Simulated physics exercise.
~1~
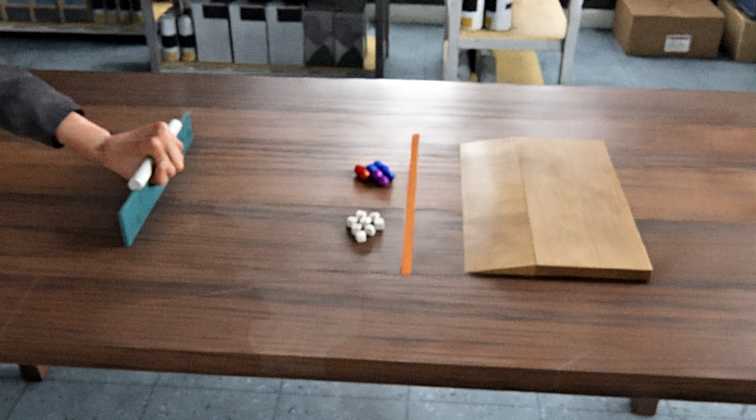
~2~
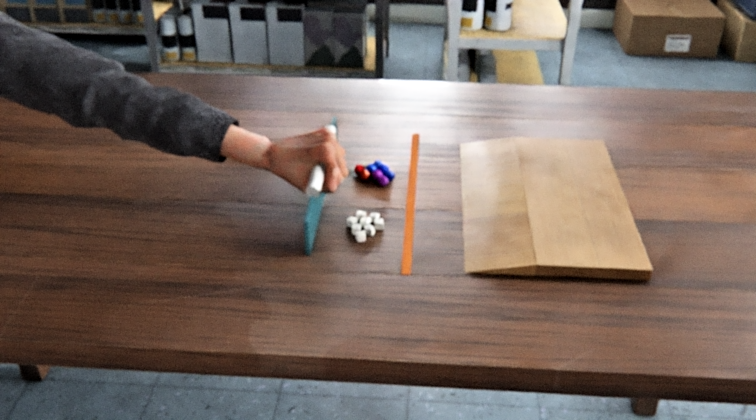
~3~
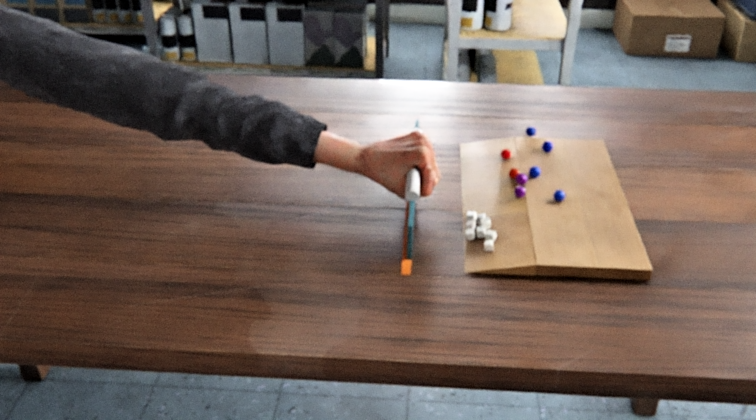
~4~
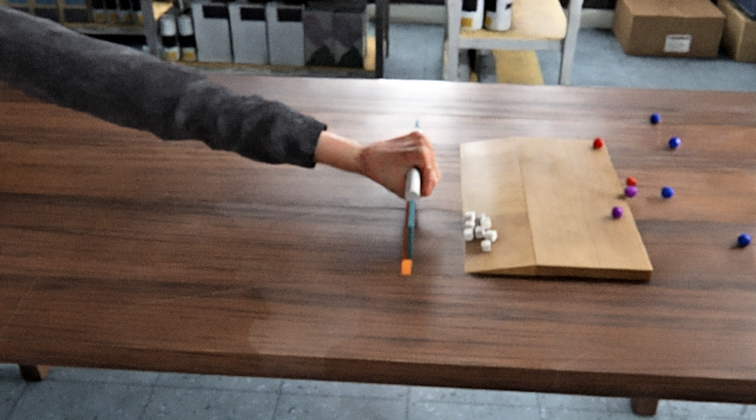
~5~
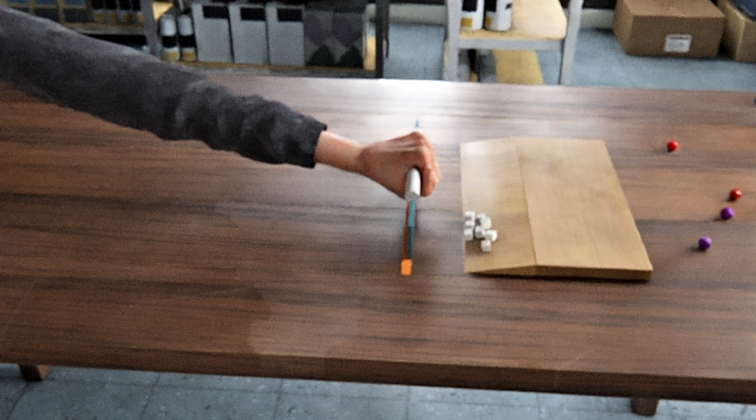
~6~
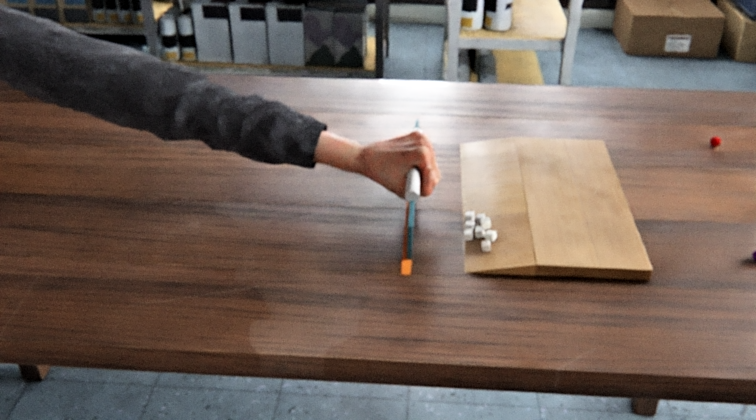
On a dark wooden table, a hand holds a teal scraper at the left, with a cluster of red, blue and purple balls and a cluster of small white pieces lying before an orange strip and a low wooden ramp. The hand sweeps the scraper right, up to the two clusters, and pushes on to the orange strip, where it stops. The white pieces slide to the ramp's lower left edge and stay bunched there. The coloured balls spread out, roll up over the ramp and continue across the table beyond. By the end, most have left view at the right.
